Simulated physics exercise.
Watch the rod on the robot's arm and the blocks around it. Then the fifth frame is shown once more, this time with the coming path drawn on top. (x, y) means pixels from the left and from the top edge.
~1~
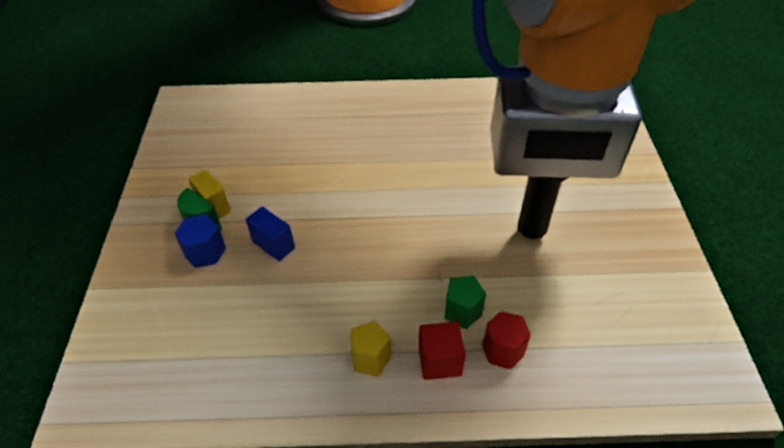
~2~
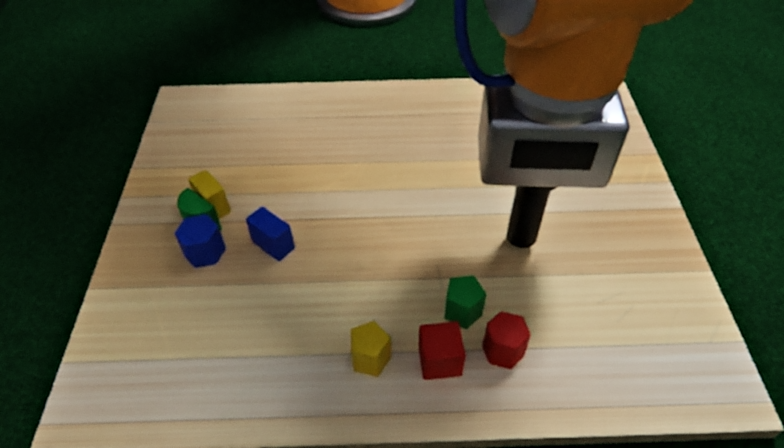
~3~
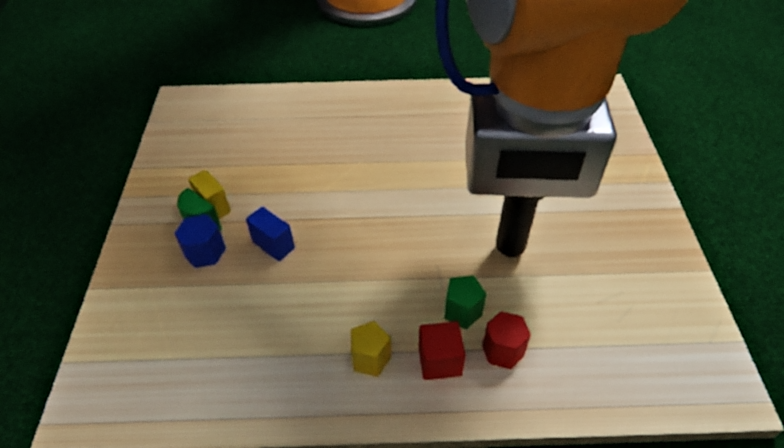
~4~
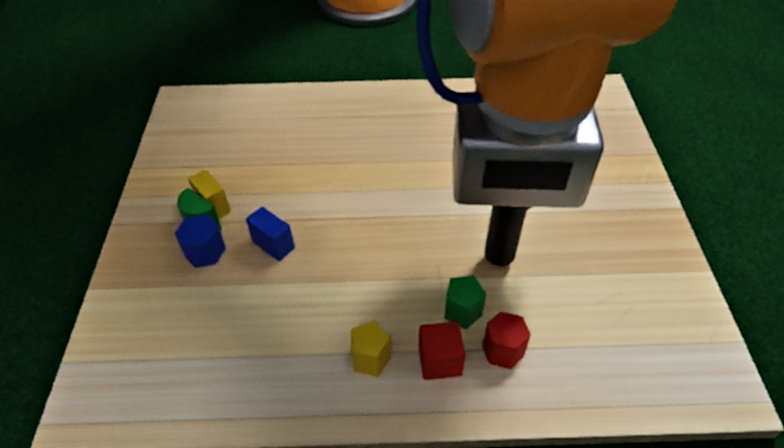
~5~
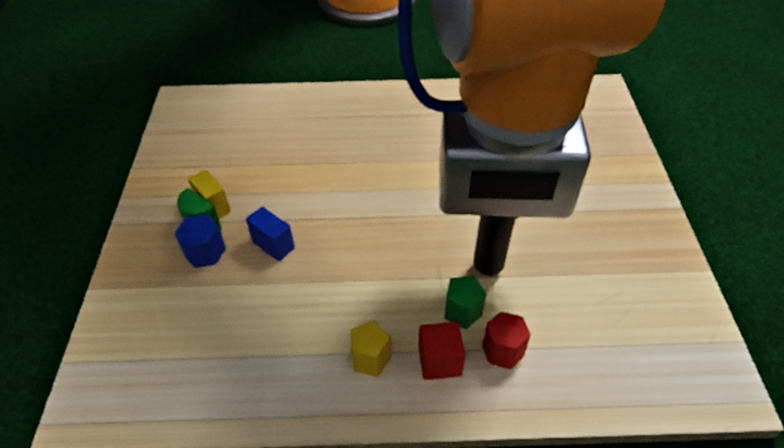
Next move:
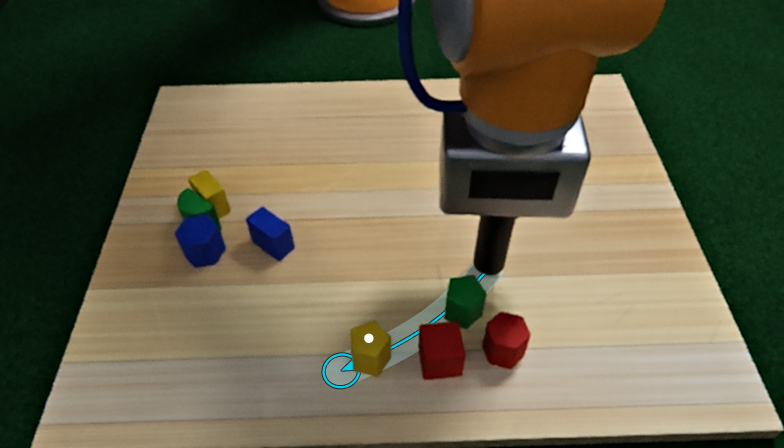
The robot arm moved its black rod slowly down and to the left over the wooden board, drawing close to the green block beside the red and yellow ones, while all the blocks stayed still.
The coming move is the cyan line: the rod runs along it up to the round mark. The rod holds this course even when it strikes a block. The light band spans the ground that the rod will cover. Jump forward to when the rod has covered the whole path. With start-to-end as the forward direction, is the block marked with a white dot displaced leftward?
That would be a no.
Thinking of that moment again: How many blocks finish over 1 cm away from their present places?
My best guess is that three blocks or more move over 1 cm.
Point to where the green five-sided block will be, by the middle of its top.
About (442, 338).
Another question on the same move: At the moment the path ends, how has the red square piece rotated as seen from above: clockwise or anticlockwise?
Its spin: Clockwise.
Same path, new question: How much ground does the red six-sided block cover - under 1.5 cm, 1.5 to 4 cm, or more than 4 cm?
The shift is below 1.5 cm.
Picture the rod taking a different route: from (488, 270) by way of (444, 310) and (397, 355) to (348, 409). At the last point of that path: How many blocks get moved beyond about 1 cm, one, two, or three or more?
Expect three or more.
Path on the board, from (488, 270) over (427, 326) to (341, 371); the dot is on the yellow five-sided block.
On the path given first. One third of the way, rod at (450, 302); red square piece at (441, 355), turned 20° clockwise; green five-sided block at (452, 320), turned 35° anticlockwise.
Two thirds of the way, rod at (401, 336); red square piece at (441, 375), turned 20° clockwise; green five-sided block at (442, 338), turned 95° anticlockwise.
At the end, rod at (340, 364); yellow five-sided block at (303, 366); red square piece at (441, 375), turned 20° clockwise; green five-sided block at (442, 338), turned 95° anticlockwise; red six-sided block in place.
